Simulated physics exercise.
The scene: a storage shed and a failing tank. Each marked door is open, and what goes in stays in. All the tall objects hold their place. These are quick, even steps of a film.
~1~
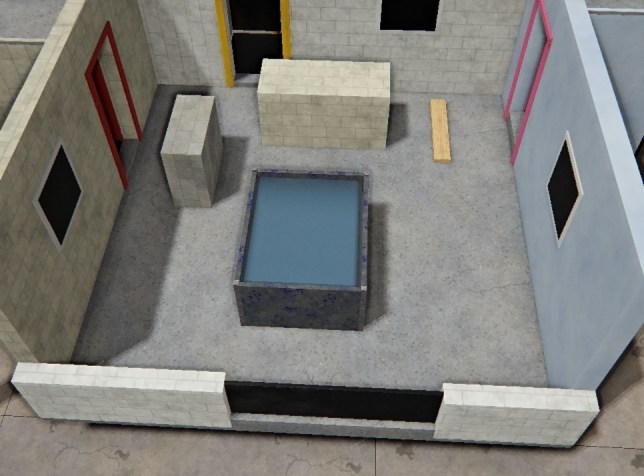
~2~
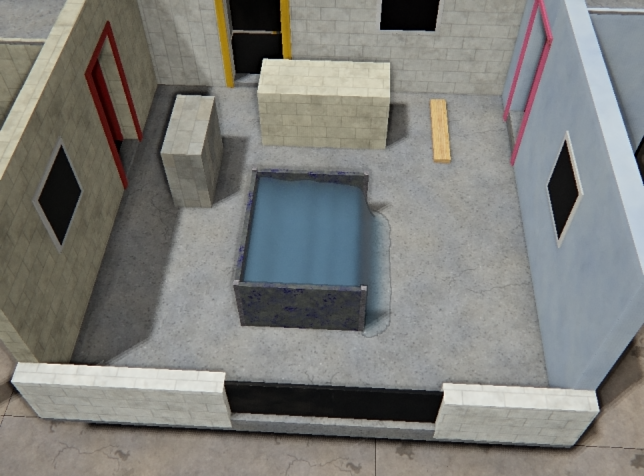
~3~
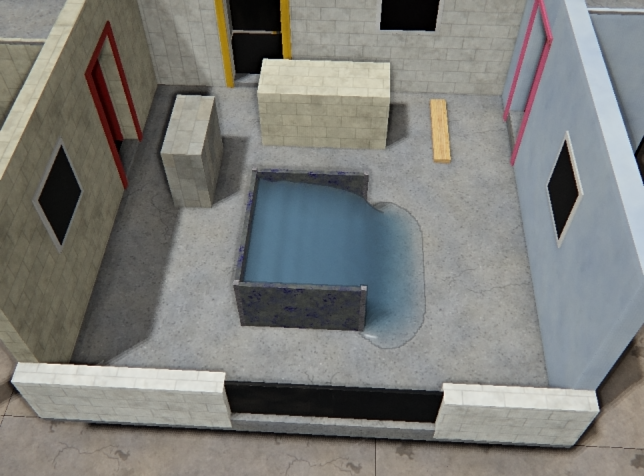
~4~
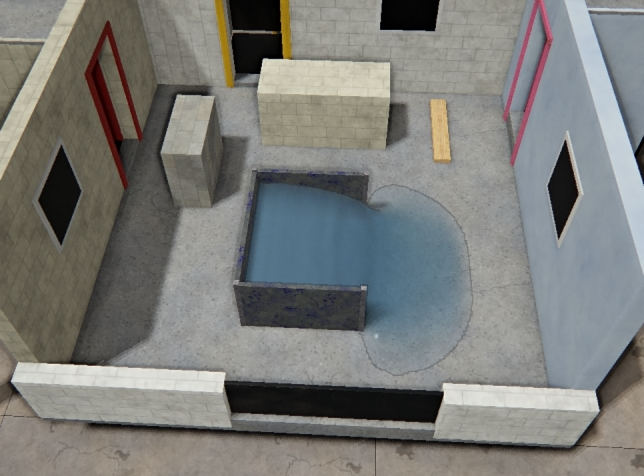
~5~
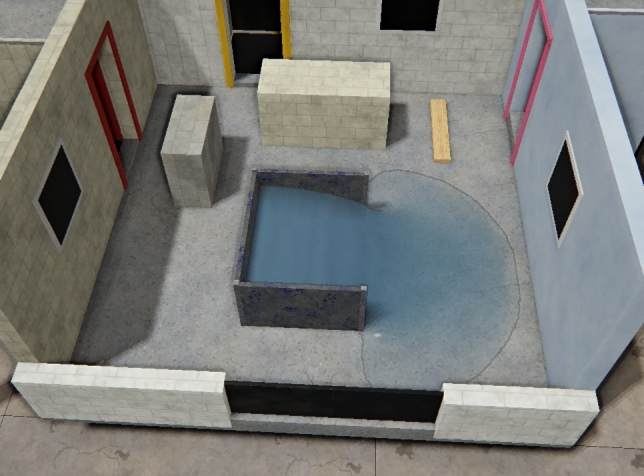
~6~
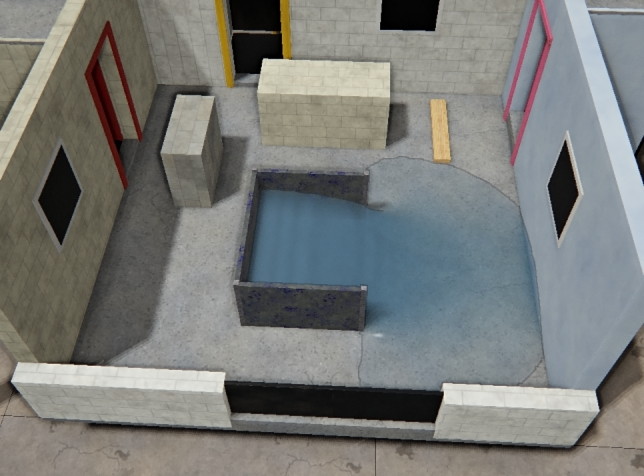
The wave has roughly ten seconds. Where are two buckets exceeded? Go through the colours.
The pink door holds within the limit; the yellow door holds within the limit; the red door floods.
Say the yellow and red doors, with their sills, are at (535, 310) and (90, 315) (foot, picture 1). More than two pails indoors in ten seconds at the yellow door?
My reading: Yellow passes that mark.
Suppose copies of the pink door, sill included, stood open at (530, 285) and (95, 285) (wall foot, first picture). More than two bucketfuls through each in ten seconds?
One after the other: Is over, holds.
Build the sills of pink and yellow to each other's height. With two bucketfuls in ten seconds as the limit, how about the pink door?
Pink door takes more.
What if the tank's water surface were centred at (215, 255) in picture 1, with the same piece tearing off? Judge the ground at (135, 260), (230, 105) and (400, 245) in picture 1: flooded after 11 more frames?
In that order: No water, dry, flooded.
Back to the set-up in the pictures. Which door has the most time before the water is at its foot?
That is the door marked red.
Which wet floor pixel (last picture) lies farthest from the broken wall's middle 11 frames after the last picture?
I would point to (495, 101).
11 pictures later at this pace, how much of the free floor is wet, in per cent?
Close to 35 %.
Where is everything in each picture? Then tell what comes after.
The water tank at (306, 229) is whole and still, in the first frame.
Water pours out at (361, 255) and has run to (373, 214), in the second frame.
Water pours out at (361, 258) and has run to (389, 208), in the third frame.
Water pours out at (361, 260) and has run to (425, 200), in the fourth frame.
Water pours out at (361, 261) and has run to (499, 235), in the fifth frame.
Water pours out at (361, 261) and has run to (543, 348), in the sixth frame.
A moment on, water covers 30 % of the floor; the pink door wet at the sill, nothing in, the yellow door not reached, the red door not reached.
Next, water covers 35 % of the floor; the pink door wet at the sill, nothing in, the yellow door not reached, the red door not reached.
Then, water covers 60 % of the floor; the pink door wet at the sill, nothing in, the yellow door wet at the sill, nothing in, the red door not reached.
Later, water covers 90 % of the floor; the pink door wet at the sill, nothing in, the yellow door wet at the sill, nothing in, the red door wet at the sill, nothing in.
In the end, water covers 95 % of the floor; the pink door wet at the sill, nothing in, the yellow door under two buckets in, the red door over two buckets in.
